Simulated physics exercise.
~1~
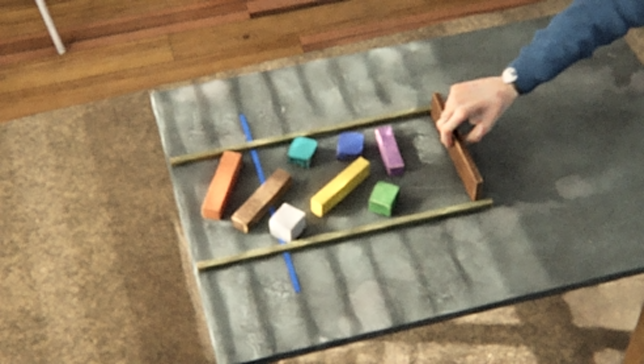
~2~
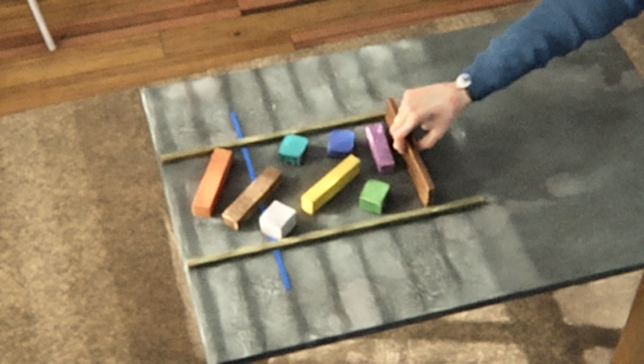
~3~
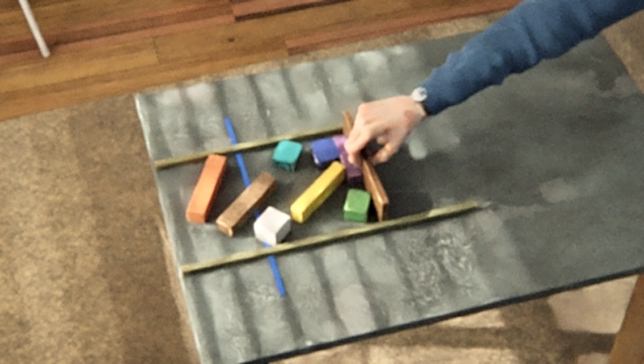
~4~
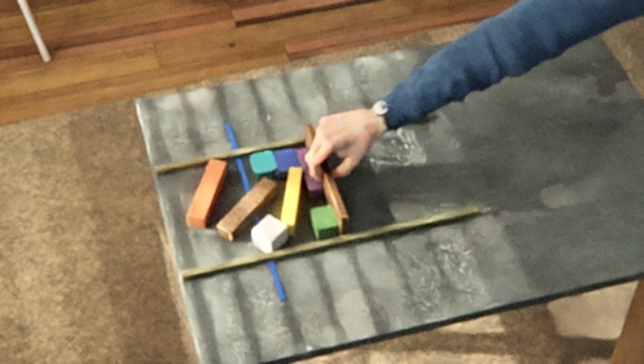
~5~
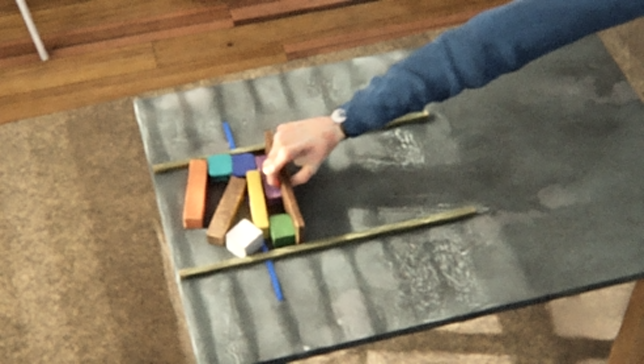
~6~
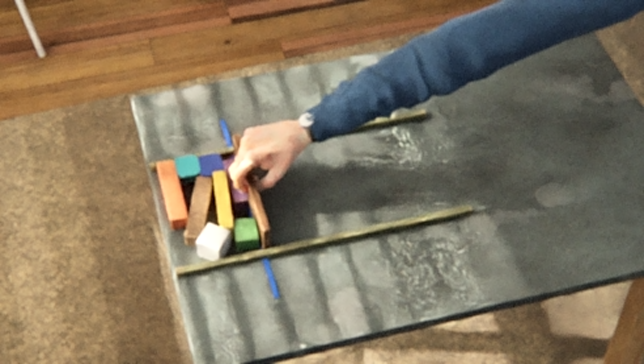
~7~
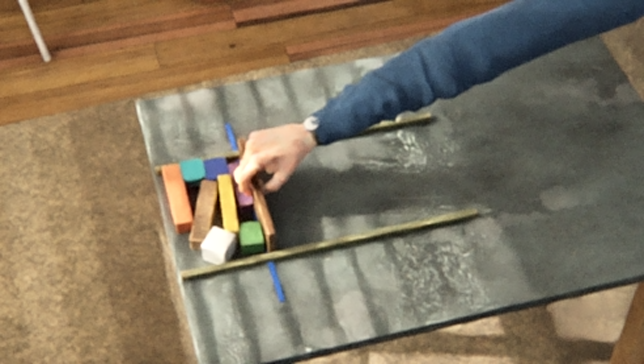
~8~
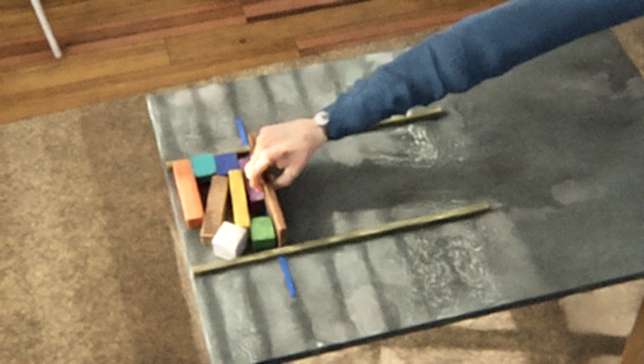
A hand in a blue sleeve grips an upright brown board on a dark grey tabletop, seen from above at a slant by a slightly swaying camera. Orange, brown, white, teal, blue, yellow, purple and green blocks lie at mixed angles between two thin rails, with a blue strip crossing beneath them. The hand slides the board left, reaching the purple piece first, then gathering the blue, green and yellow ones. The teal, white, brown and orange blocks are pushed along too. The board stops near the strip, with the blocks packed by the left edge and none fallen.
